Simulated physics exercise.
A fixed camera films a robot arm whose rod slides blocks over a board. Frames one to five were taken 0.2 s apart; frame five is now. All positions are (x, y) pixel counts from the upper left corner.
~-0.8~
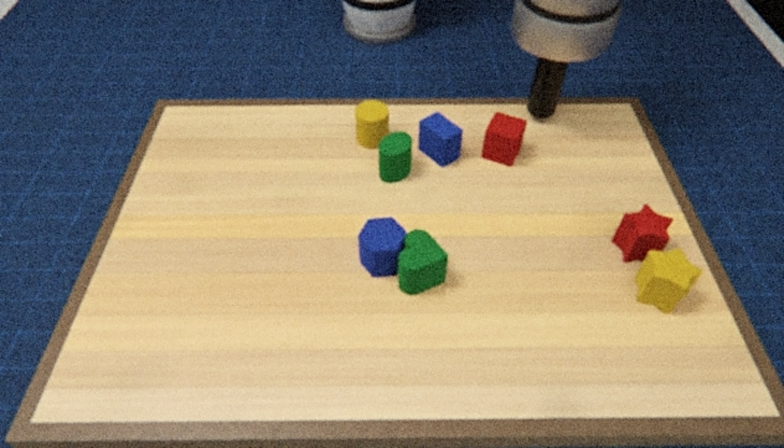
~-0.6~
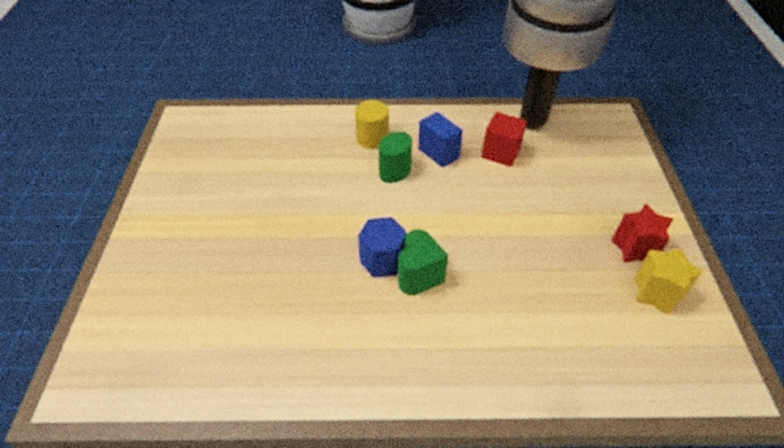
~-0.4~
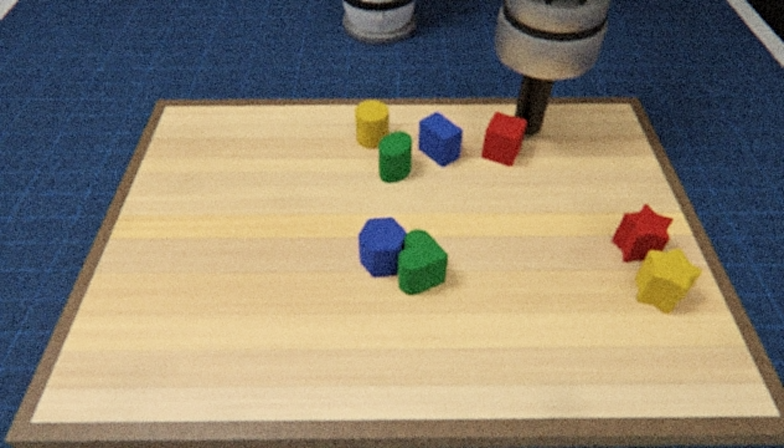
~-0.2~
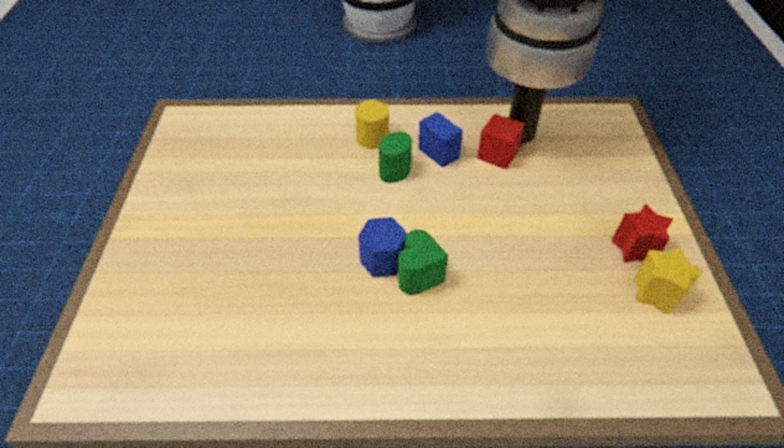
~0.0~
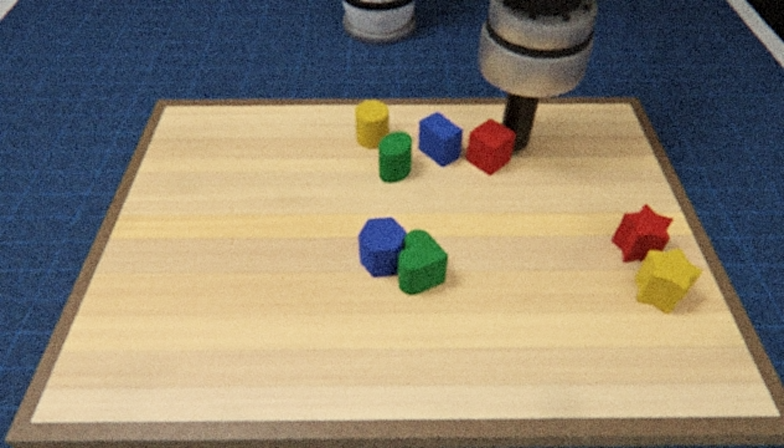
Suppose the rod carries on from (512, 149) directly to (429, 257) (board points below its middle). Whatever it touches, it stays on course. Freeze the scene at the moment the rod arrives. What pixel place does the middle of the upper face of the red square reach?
When the path ends, it will be at (447, 158).
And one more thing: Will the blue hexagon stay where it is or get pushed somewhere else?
By the last moment, the blue hexagon will still be in its place.
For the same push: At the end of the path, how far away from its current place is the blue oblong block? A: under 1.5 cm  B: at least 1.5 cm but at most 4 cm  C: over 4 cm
The answer is A.
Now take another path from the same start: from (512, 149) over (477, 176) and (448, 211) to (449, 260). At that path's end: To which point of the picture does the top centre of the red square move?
At pixel (421, 165).
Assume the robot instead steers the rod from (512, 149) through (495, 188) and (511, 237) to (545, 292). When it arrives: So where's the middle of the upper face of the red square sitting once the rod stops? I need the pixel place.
It is going to be at (467, 150).
On the path given first. One third of the way, rod at (488, 175); red square at (456, 154), turned 60° clockwise.
Two thirds of the way, rod at (460, 211); red square at (447, 157), turned 75° clockwise.
At the end, rod at (429, 250); blue hexagon in place; green heart block at (416, 260); blue oblong block in place; red square at (447, 157), turned 75° clockwise.
